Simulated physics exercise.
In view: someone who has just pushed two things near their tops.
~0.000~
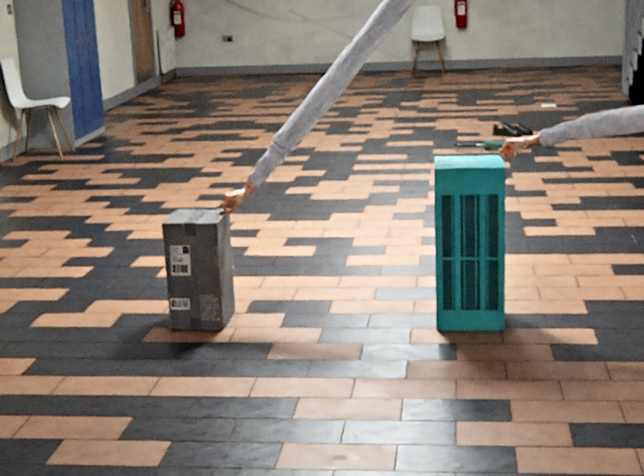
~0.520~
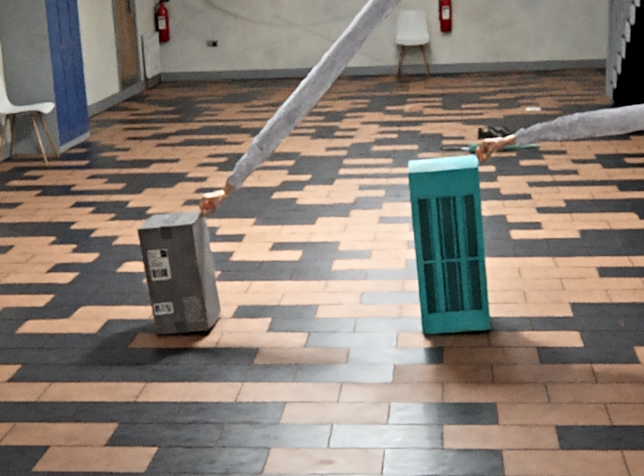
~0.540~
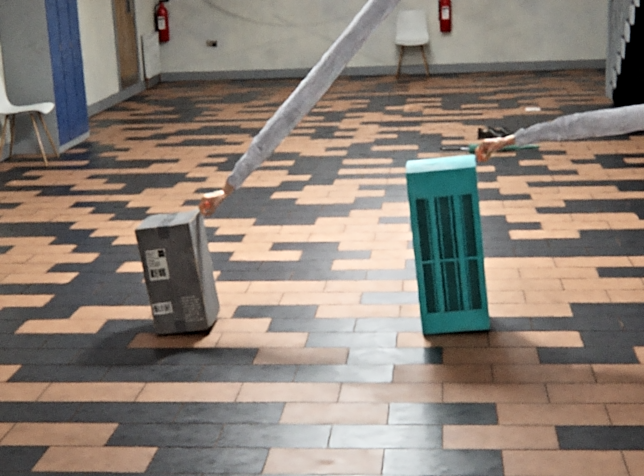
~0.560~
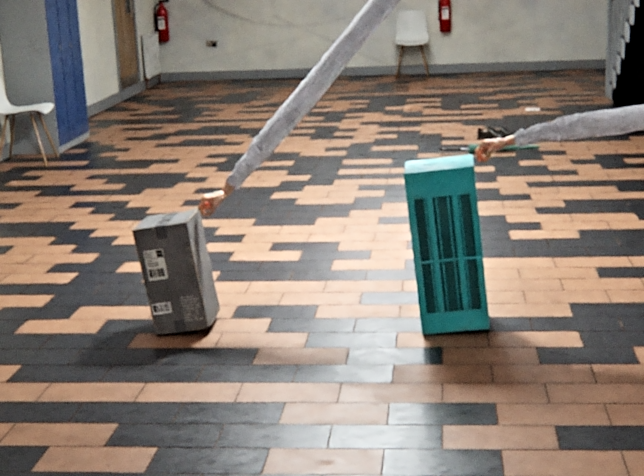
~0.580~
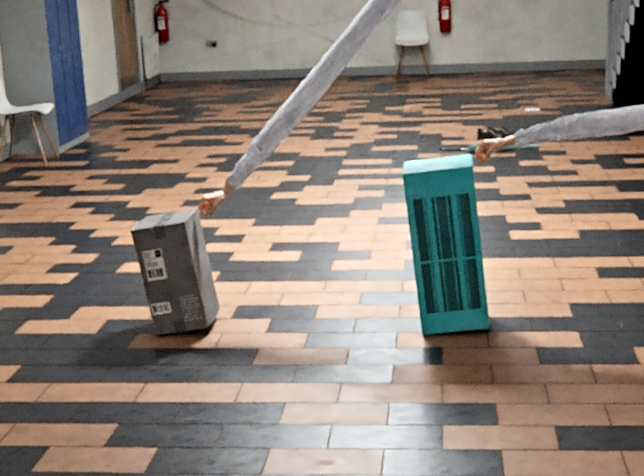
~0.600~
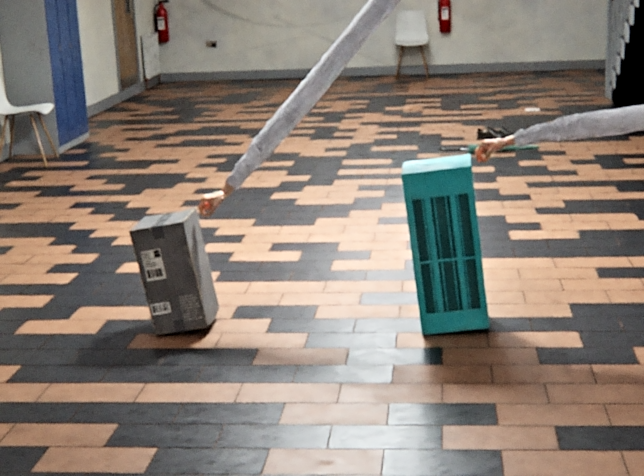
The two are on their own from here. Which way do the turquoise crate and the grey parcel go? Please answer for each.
In the end the turquoise crate swings back up; the grey parcel, meanwhile, swings back up.
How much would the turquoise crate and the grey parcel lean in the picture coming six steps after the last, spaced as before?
Estimated tilts, in order: About 4° then about 8°.
Around 0.80 s, turquoise crate upright near (453, 246); grey parcel 4° off upright near (181, 273).
Around 1.04 s, turquoise crate upright near (457, 246); grey parcel upright near (187, 274).
Finally (1.8 s), the turquoise crate rocks back upright, near (455, 247); the grey parcel rocks back upright, near (185, 274).
